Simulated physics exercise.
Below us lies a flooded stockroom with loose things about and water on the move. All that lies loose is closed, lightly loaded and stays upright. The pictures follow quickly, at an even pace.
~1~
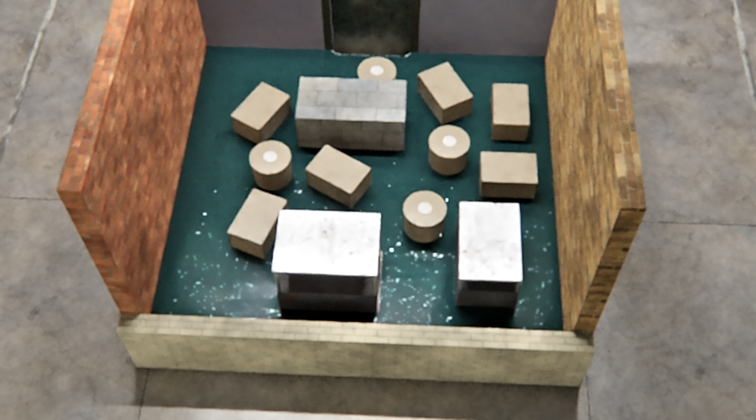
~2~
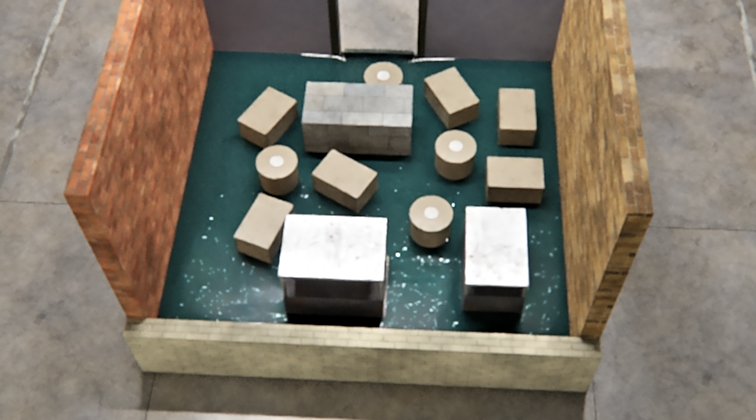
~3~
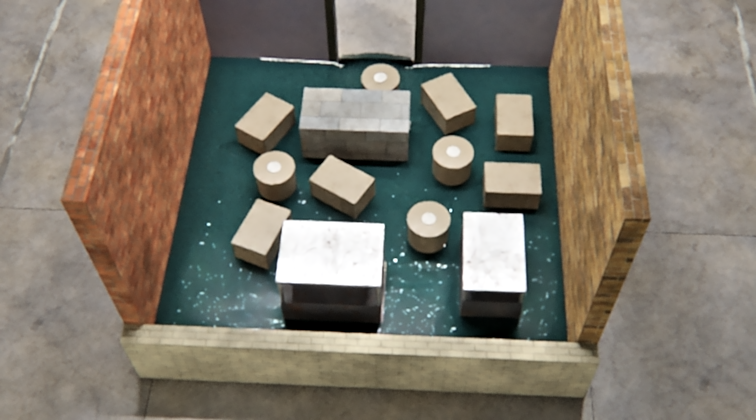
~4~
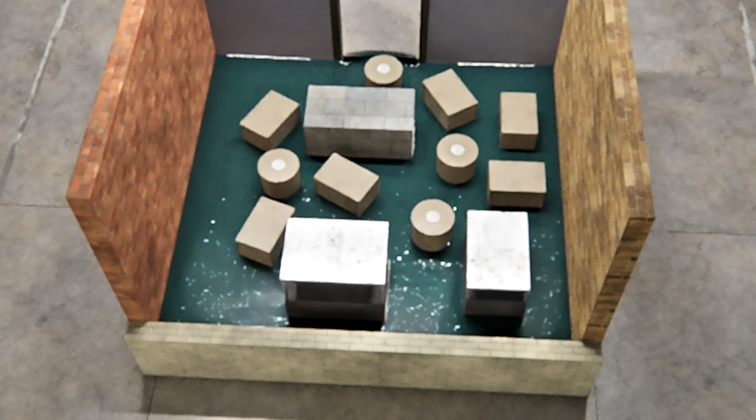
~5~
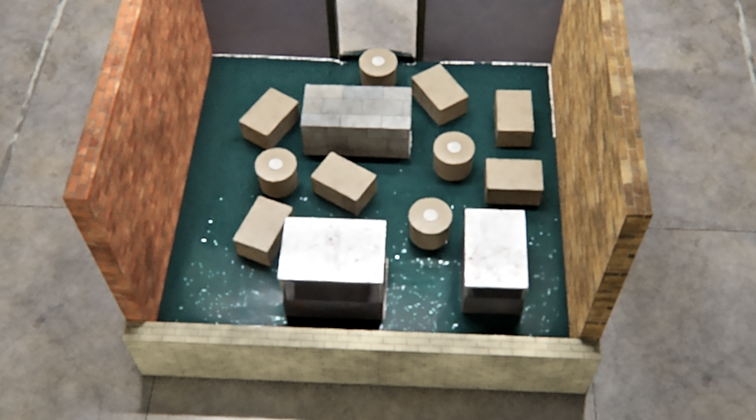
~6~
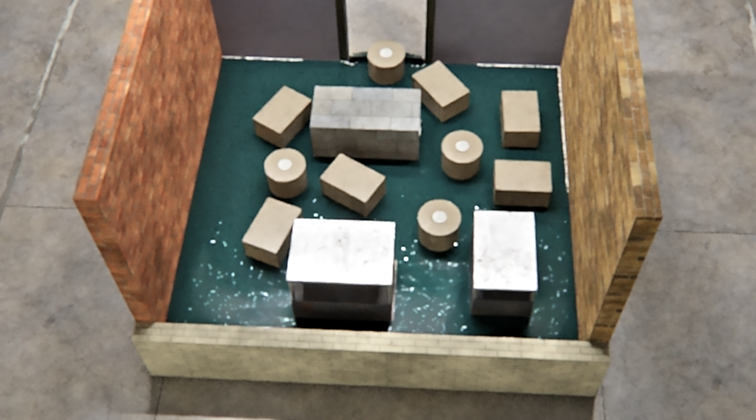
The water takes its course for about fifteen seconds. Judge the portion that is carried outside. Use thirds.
It is between one and two thirds.
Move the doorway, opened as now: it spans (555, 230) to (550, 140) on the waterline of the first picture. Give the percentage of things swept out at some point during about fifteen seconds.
Near 70 in a hundred.
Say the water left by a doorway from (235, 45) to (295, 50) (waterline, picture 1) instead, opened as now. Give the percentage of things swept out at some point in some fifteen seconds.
I make it 40 per cent.
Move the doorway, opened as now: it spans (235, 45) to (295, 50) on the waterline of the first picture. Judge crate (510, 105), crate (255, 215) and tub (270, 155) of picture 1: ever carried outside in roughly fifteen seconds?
One after the other: Stays, still in, washed out.
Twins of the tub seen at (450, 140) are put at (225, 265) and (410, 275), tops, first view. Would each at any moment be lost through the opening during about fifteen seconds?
In turn: Kept in, inside.
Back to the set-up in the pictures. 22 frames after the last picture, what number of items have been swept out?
4 of them.
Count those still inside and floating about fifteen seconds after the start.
The number is 4.
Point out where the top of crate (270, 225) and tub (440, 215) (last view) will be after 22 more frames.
Close to (275, 186) and (461, 171).
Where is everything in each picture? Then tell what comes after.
The first picture shows a tub at (377, 71) floats; a crate at (445, 85), afloat; 0 of 10 have shifted.
The second picture shows a tub at (383, 76) floats; a crate at (452, 90) floats; 0 of 10 have shifted.
The third picture shows a tub at (380, 78), afloat, close to its start; a crate at (449, 96), afloat; 1 of 10 have shifted.
The fourth picture shows a tub at (384, 69) floats, close to its start; a crate at (450, 92) floats, close to its start; 2 of 10 have shifted.
The fifth picture shows a tub at (378, 62) floats, a stride from its start; a crate at (440, 87) floats, close to its start; 2 of 10 have shifted.
The sixth picture shows a tub at (386, 53) floats, a stride from its start; a crate at (441, 83), afloat, close to its start; 5 of 10 have shifted.
A moment on, 1 of 10 are out; 9 afloat.
Next, 3 of 10 are out; 7 afloat.
Later, 4 of 10 are out; 6 afloat.
In the end, 6 of 10 are out; 4 afloat.
